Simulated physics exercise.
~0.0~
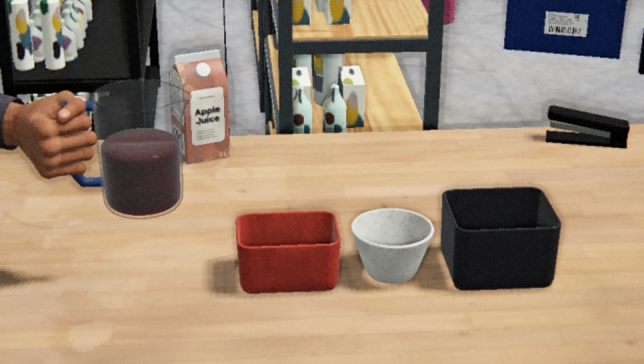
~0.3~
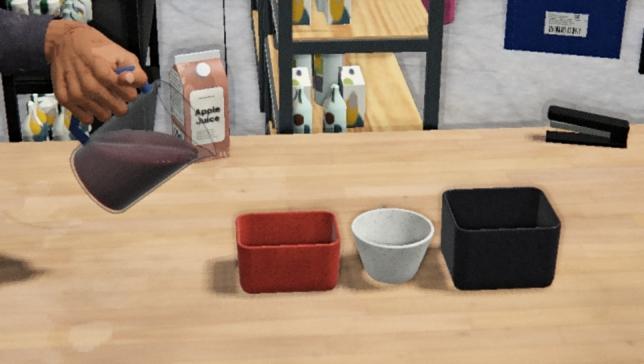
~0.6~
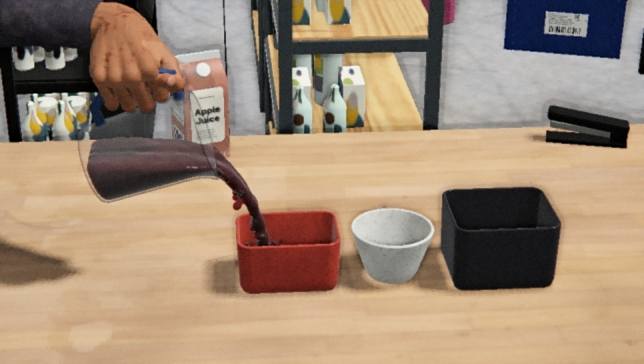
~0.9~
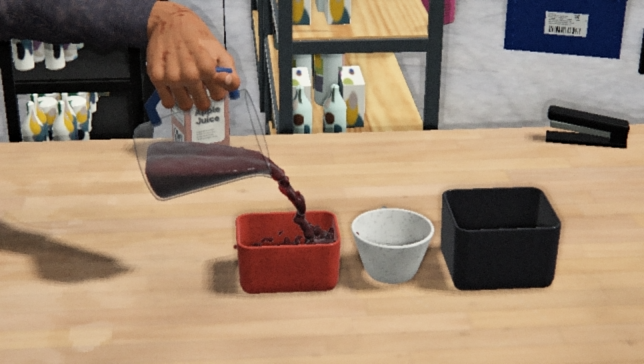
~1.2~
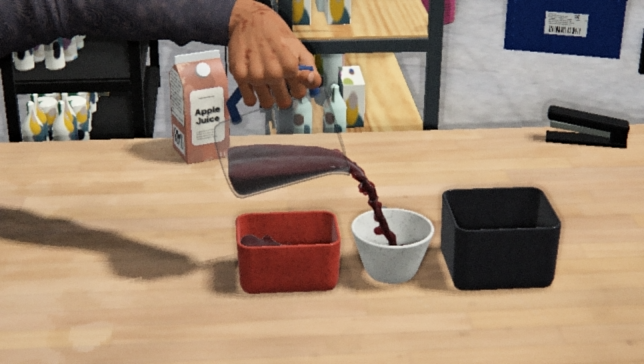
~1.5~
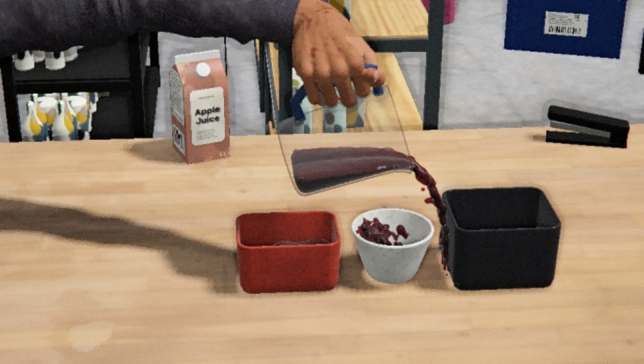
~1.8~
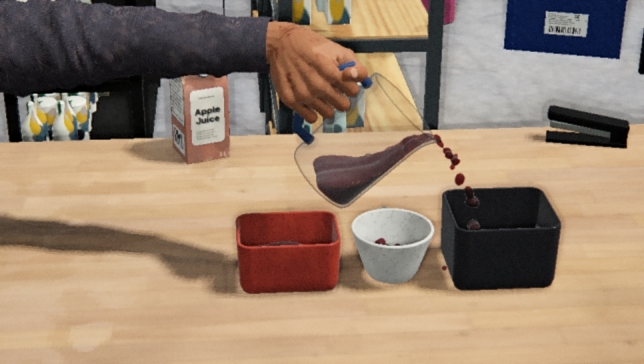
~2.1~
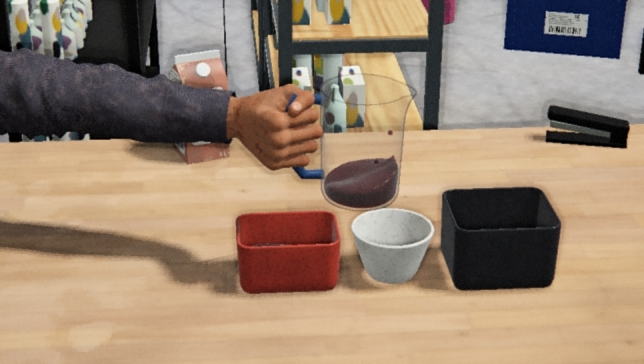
To begin with, a hand holds a clear jug of dark red wine at the left of a wooden work surface, where a red food box, a pale teacup and a black food box stand empty in a row. The hand tips the jug steeply, and a stream falls into the red box. Still tilted, the jug travels right, pouring into the cup and then toward the black box, where some runs by its near edge. The jug begins tipping back as last drops fall into the black box. Finally, the hand holds it nearly upright above the cup, some wine still inside.
